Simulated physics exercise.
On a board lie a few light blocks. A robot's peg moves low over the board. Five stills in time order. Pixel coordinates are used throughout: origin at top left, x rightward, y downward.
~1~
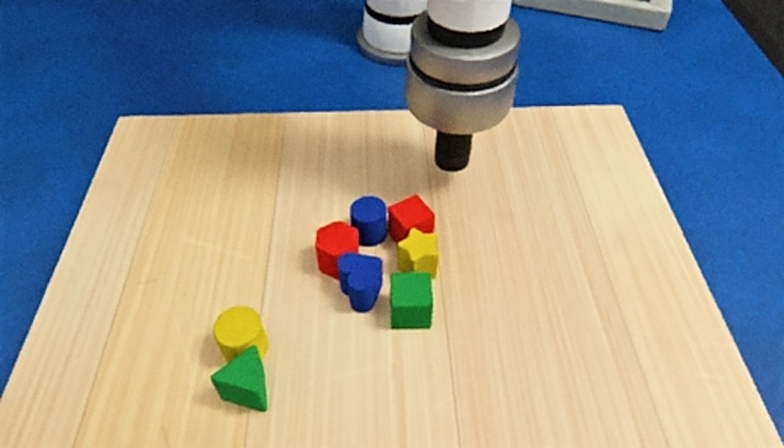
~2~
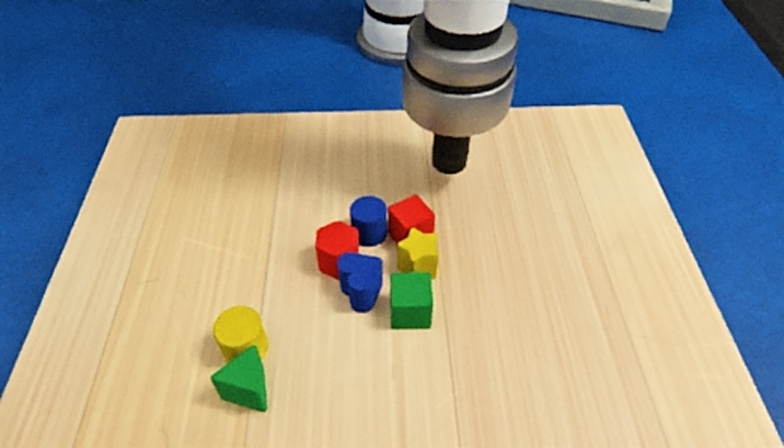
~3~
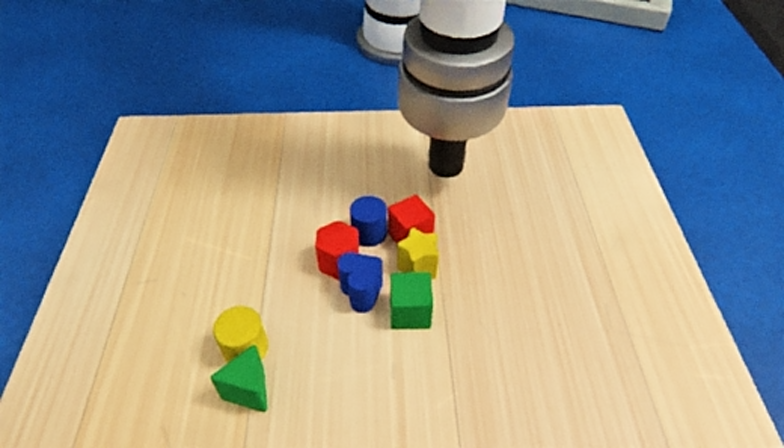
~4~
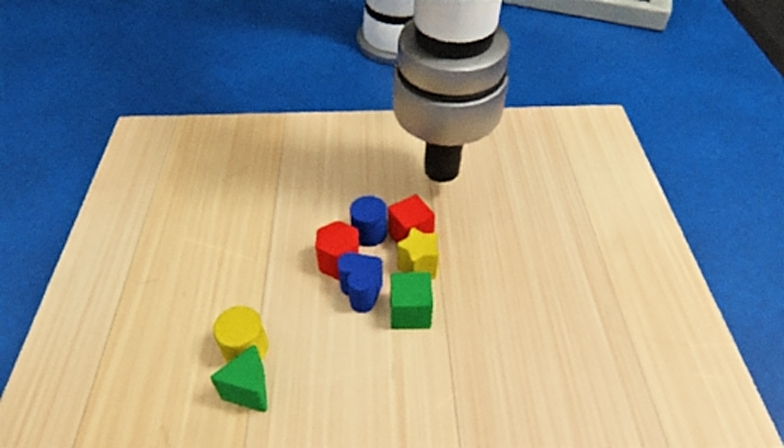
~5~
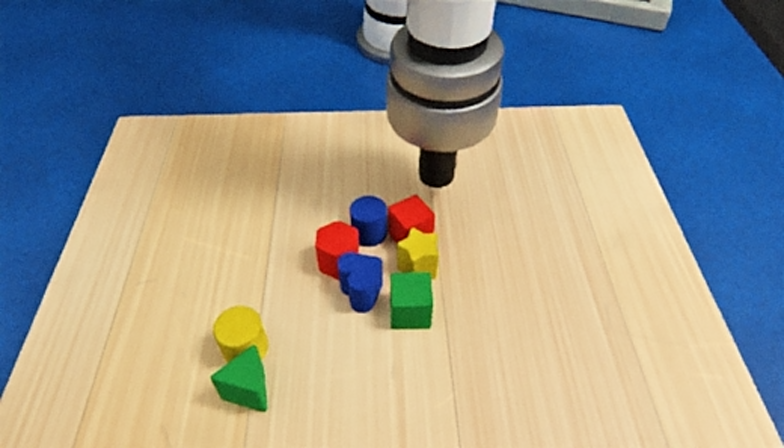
On a pale wooden board scattered with small red, blue, yellow and green blocks, a robot's dark peg moved slightly left and toward the viewer, while the blocks all stayed still.
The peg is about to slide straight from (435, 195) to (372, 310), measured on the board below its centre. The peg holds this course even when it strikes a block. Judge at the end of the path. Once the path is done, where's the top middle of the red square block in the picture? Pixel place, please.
The middle of its top is at (334, 306).
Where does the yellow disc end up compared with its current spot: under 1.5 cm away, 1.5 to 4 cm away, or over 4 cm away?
It falls in the under 1.5 cm band.
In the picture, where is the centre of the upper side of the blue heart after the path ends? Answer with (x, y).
It ends at (296, 320).
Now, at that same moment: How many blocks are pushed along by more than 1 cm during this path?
There will be three or more blocks displaced.
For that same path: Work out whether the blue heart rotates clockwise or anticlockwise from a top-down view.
Seen from above, its turn is clockwise.
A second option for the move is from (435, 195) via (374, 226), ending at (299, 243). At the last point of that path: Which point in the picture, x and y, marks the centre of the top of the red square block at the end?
The middle of the upper face of the red square block will lie at about (388, 229) in the picture.
The first path, step by step. One third of the way, peg (417, 211); red square block (396, 232); yellow star block (419, 256), turned 50° anticlockwise.
Two thirds of the way, peg (395, 250); blue heart (339, 289), turned 30° clockwise; green square block (419, 313); red square block (365, 266), turned 15° anticlockwise; yellow star block (416, 275), turned 90° anticlockwise.
At the end, peg (371, 292); yellow disc in place; blue heart (296, 320), turned 55° clockwise; green square block (432, 330), turned 25° clockwise; red square block (334, 306); yellow star block (410, 291), turned 170° anticlockwise.
